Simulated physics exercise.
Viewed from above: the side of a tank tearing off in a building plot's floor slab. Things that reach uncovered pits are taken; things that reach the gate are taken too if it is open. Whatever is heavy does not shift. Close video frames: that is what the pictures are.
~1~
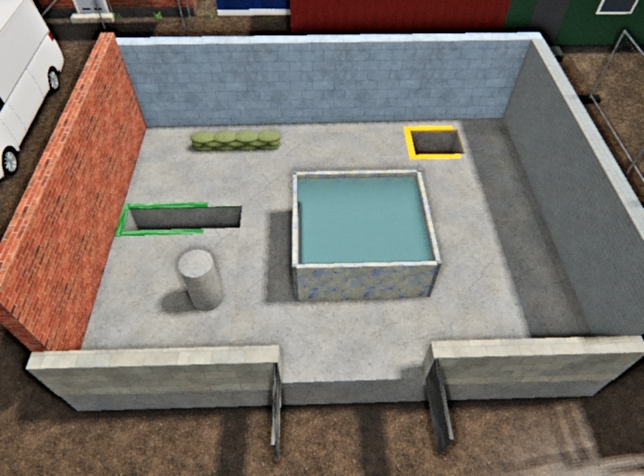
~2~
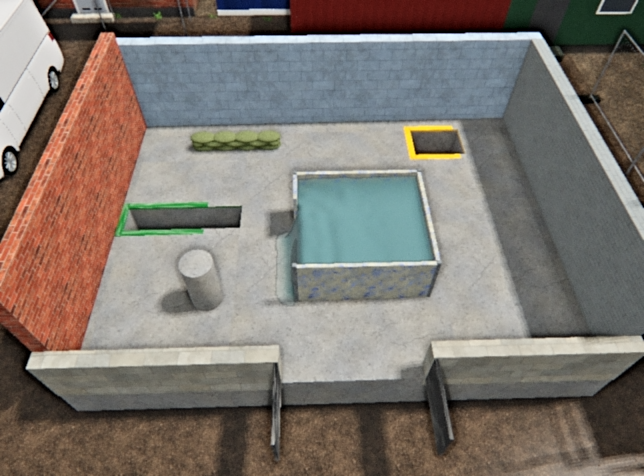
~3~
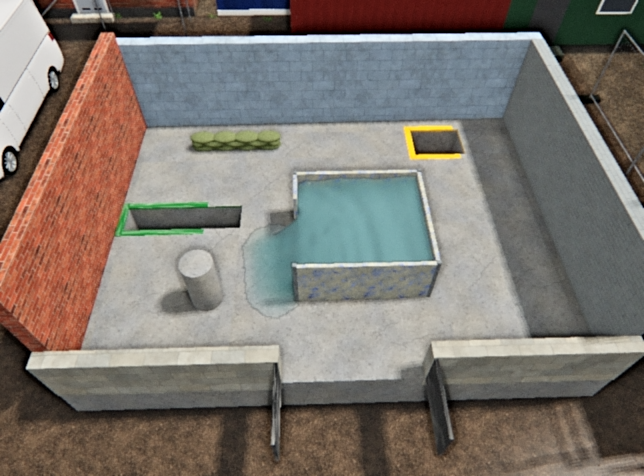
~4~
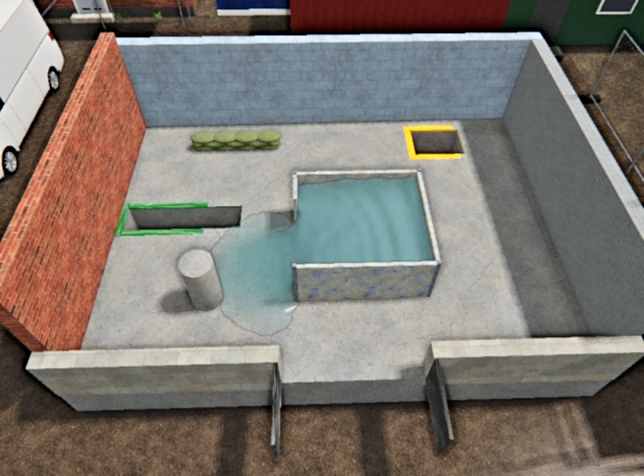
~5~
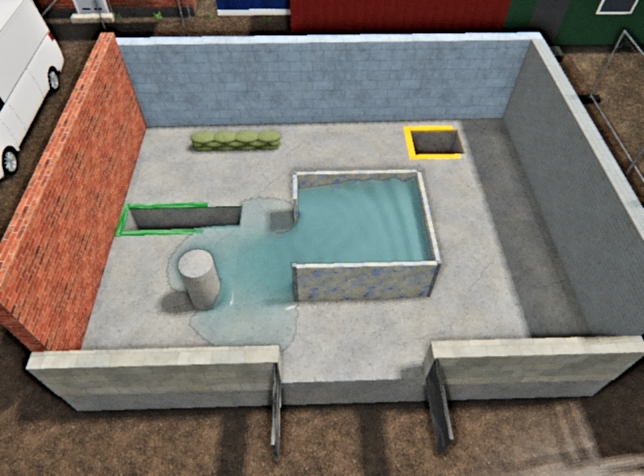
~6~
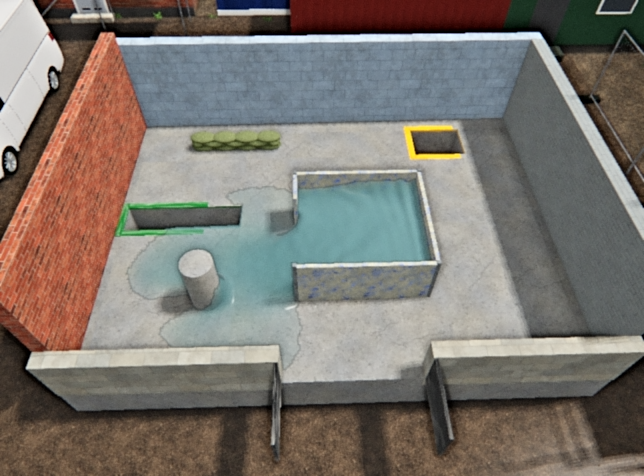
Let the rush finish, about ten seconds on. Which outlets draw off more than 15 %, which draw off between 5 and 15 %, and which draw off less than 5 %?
One by one: The gate swallows below five per cent; the green pit swallows beyond fifteen per cent; the yellow pit swallows below five per cent.
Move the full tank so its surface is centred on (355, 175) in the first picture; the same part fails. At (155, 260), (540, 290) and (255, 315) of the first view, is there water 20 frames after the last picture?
Taking them as they were asked, they come out soaked, bone dry, soaked.
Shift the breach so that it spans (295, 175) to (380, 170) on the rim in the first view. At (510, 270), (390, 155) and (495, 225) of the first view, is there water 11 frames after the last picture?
Unsoaked, then soaked, then unsoaked.
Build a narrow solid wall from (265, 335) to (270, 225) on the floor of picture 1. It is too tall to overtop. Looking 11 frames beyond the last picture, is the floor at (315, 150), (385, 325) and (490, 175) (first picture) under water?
Swamped, untouched, untouched.
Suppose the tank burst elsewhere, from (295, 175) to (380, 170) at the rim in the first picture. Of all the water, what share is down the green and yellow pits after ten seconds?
I'd say the green pit gets around 35 percent and the yellow pit around 30 percent.
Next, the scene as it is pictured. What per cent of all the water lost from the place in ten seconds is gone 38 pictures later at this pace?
I'd put it at 75 per cent.
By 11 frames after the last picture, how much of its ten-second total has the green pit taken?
My figure is 20 in a hundred.
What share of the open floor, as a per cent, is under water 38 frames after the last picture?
Some 45 in a hundred.
A moment on, water covers 25 % of the floor; the gate 0 %, the green pit 4 %, the yellow pit 0 %.
Next, water covers 30 % of the floor; the gate 0 %, the green pit 13 %, the yellow pit 0 %.
Then, water covers 35 % of the floor; the gate 0 %, the green pit 26 %, the yellow pit 0 %.
Later, water covers 45 % of the floor; the gate 1 %, the green pit 50 %, the yellow pit 0 %.
In the end, water covers 50 % of the floor; the gate 2 %, the green pit 67 %, the yellow pit 0 %.
